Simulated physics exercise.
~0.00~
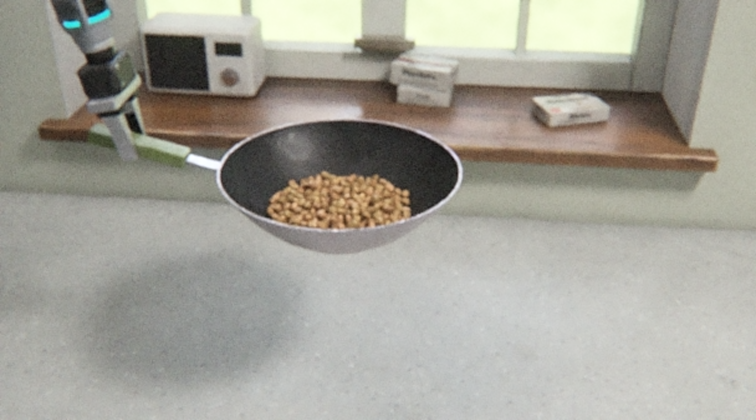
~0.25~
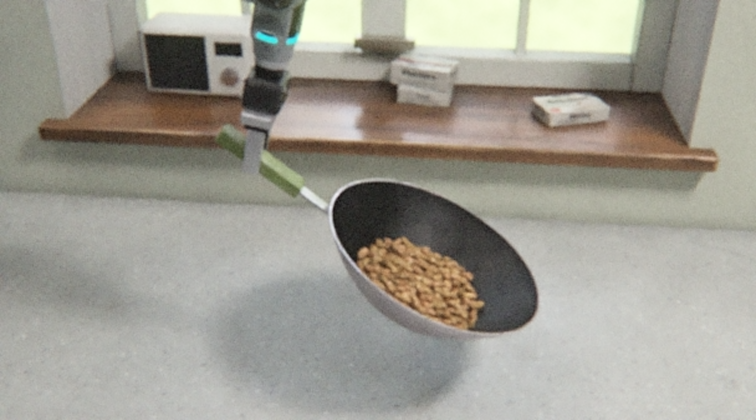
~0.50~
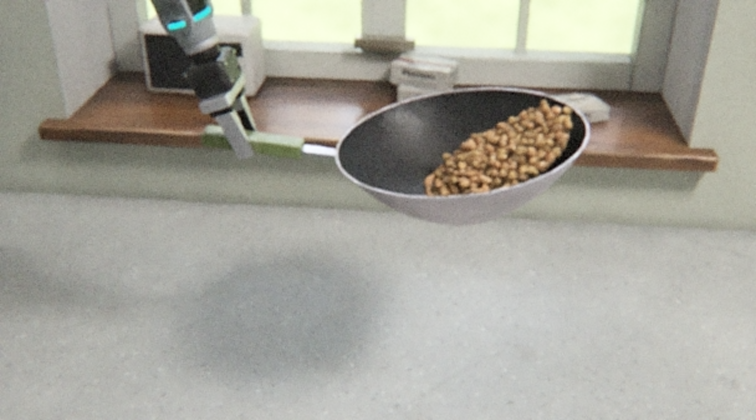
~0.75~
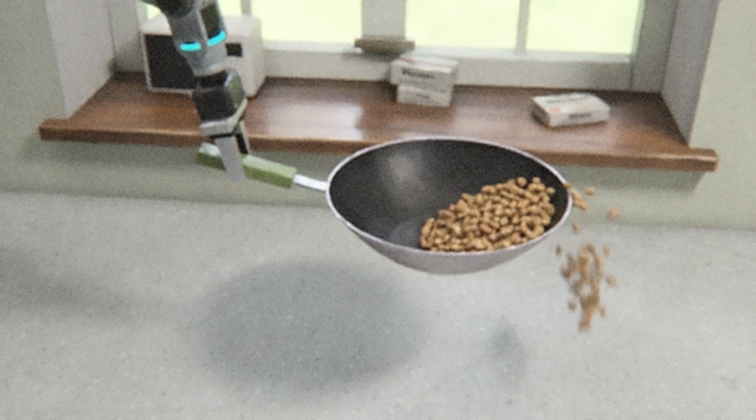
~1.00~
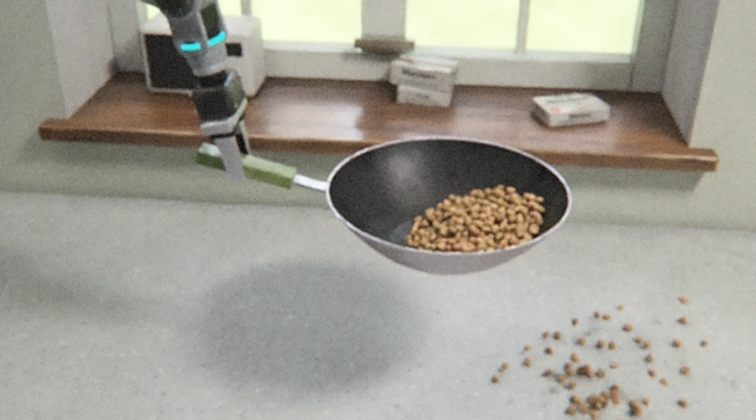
On a grey counter by a window, a robot gripper swinging a wok of beans, some spilling over the right rim and scattering.
